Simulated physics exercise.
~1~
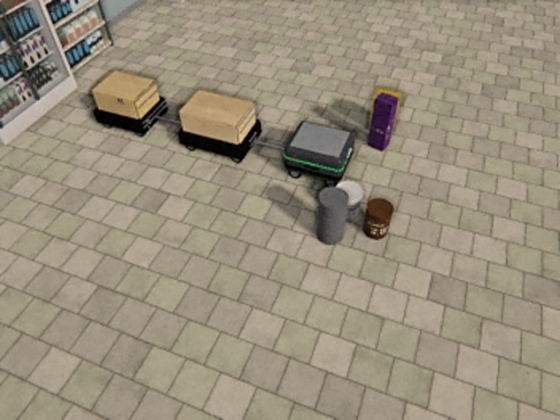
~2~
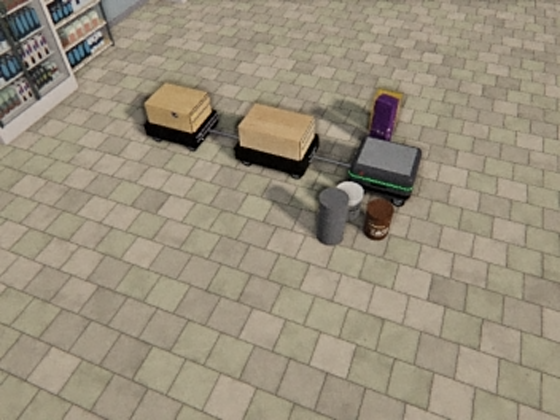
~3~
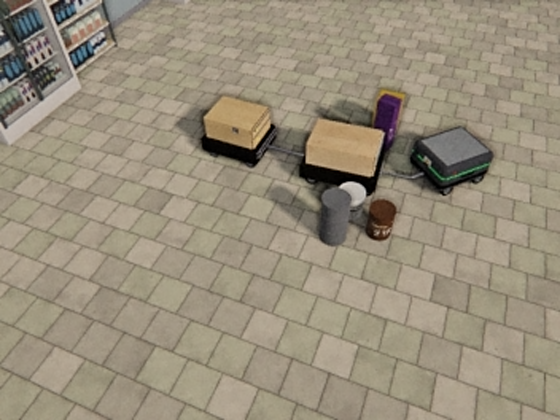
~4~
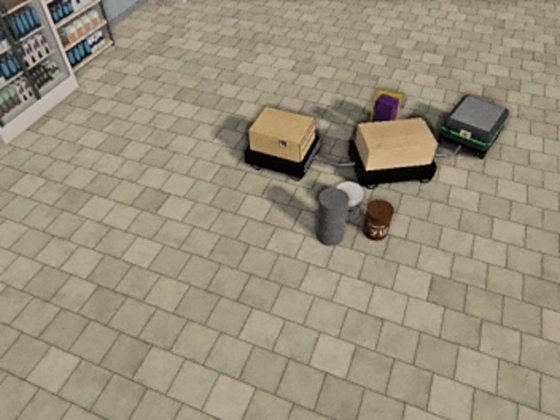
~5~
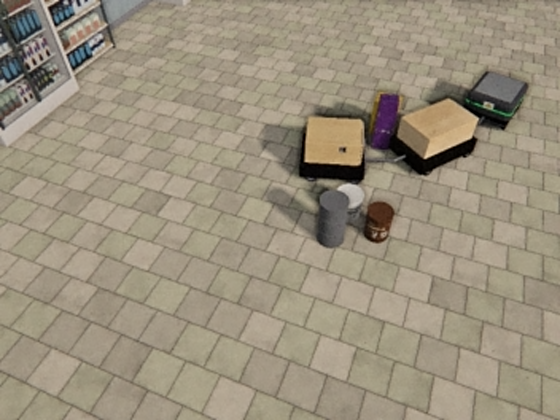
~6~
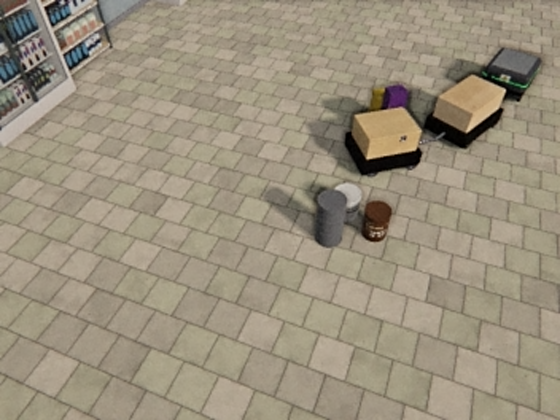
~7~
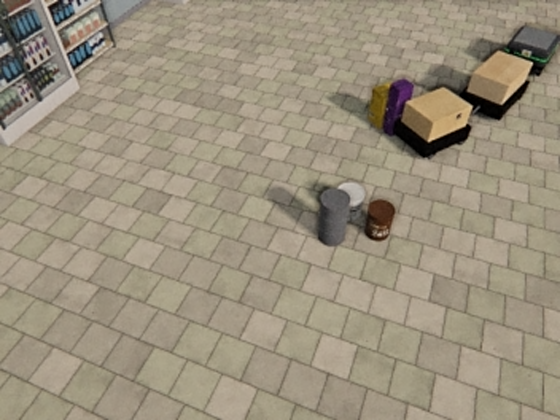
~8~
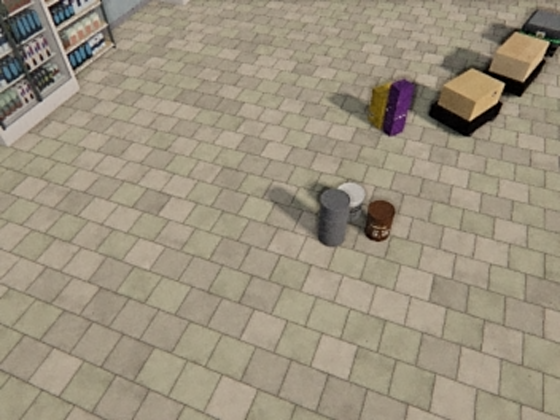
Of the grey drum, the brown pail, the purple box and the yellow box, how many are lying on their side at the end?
None of them are. The drum and brown pail stay standing in their places, and the purple and yellow boxes are shifted but still upright.
